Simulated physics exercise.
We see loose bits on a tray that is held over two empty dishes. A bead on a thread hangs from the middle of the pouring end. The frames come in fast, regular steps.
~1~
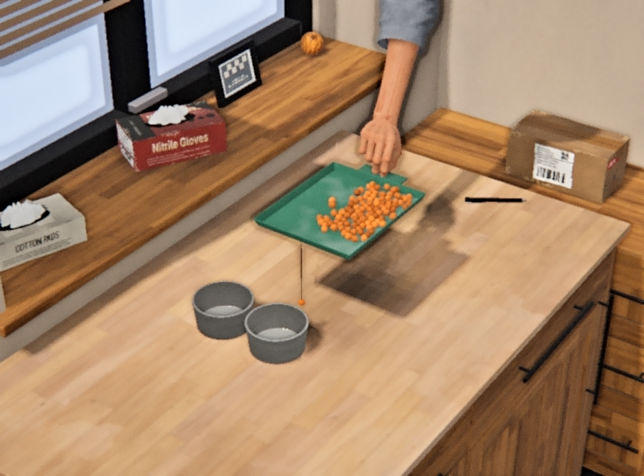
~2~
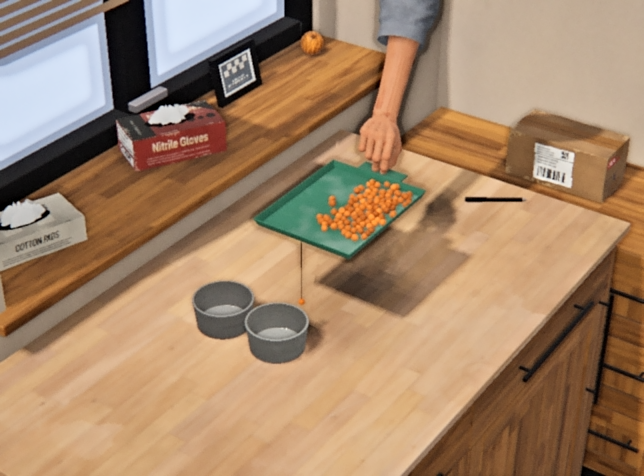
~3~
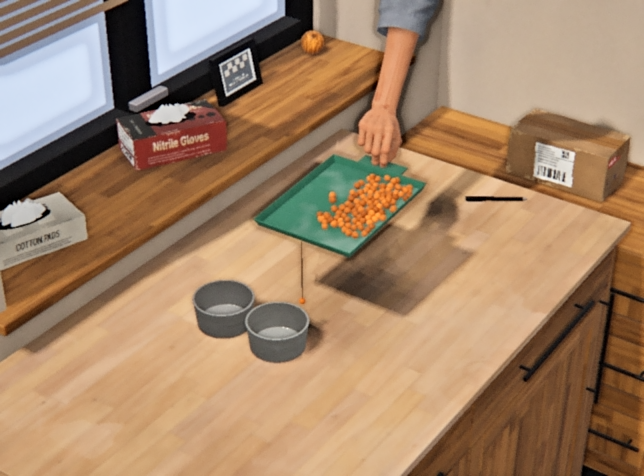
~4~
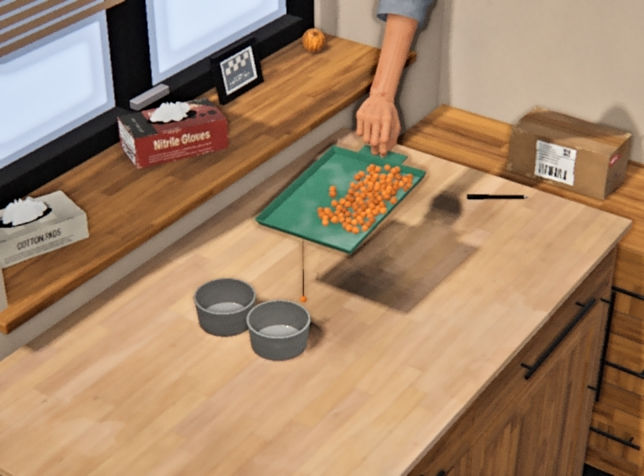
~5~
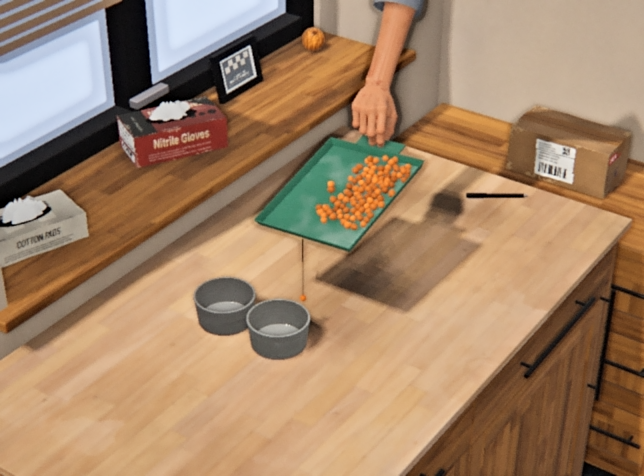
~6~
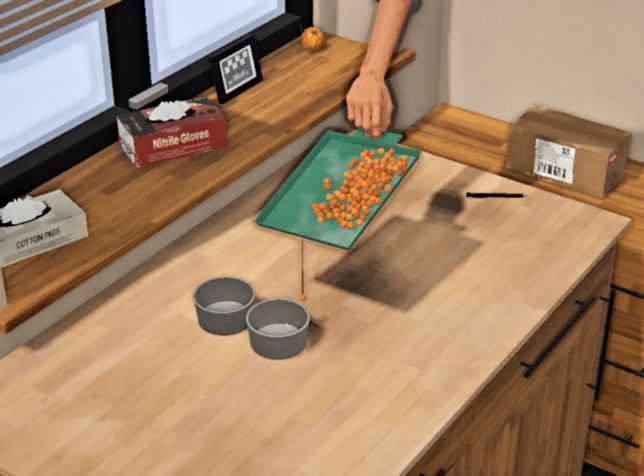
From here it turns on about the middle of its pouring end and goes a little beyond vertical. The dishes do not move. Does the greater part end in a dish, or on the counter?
The two hold more than half of the load.
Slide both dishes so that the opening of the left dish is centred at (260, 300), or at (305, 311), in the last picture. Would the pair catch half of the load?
First the larger part, then under half.
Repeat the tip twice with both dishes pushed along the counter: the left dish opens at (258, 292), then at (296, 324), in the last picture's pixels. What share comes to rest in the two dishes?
Roughly 70 per cent, and 20 per cent.
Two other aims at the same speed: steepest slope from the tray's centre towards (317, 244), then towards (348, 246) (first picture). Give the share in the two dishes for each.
About 20 and 0 per cent.
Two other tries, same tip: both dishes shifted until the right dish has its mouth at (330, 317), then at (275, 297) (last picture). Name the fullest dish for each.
The first try: The left-hand dish. The second: The right dish.
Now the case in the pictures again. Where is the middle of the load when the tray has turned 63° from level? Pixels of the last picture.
Roughly at (277, 237).
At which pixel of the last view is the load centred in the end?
Roughly at (257, 326).
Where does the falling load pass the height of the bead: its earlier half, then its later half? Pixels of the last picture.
Early half (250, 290), late half (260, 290).
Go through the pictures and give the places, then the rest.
Corners of the pouring end at (258, 218) and (349, 253), level; middle of the load at (370, 210), coated peanuts; left dish at (205, 323); right dish at (258, 347); bead on its thread at (302, 302), in the first picture.
Corners of the pouring end at (258, 218) and (349, 252), level; middle of the load at (370, 208), in the second picture.
Corners of the pouring end at (258, 218) and (349, 251), tipped barely, lowest at the left corner; middle of the load at (370, 203), in the third picture.
Corners of the pouring end at (259, 218) and (349, 248), tipped a little, lowest at the left corner; middle of the load at (370, 196), in the fourth picture.
Corners of the pouring end at (258, 219) and (348, 246), tipped a little, lowest at the left corner; middle of the load at (368, 189), in the fifth picture.
Corners of the pouring end at (258, 220) and (347, 245), tipped clearly, lowest at the left corner; middle of the load at (365, 185); left dish at (206, 319); right dish at (260, 343), in the sixth picture.
Soon, tray tipped steeply; about half on the tray; a small part in the right dish; a small part in the left dish; a stray few outside both; about a quarter in the air.
A while on, tray tipped past a quarter turn; about a third in the right dish; about a third in the left dish; about a quarter outside both; a small part in the air.
Towards the end, tray tipped past a quarter turn; about a third in the right dish; about a third in the left dish; about a quarter outside both.
Finally, tray tipped past a quarter turn; about a third in the right dish; about a third in the left dish; about a quarter outside both.
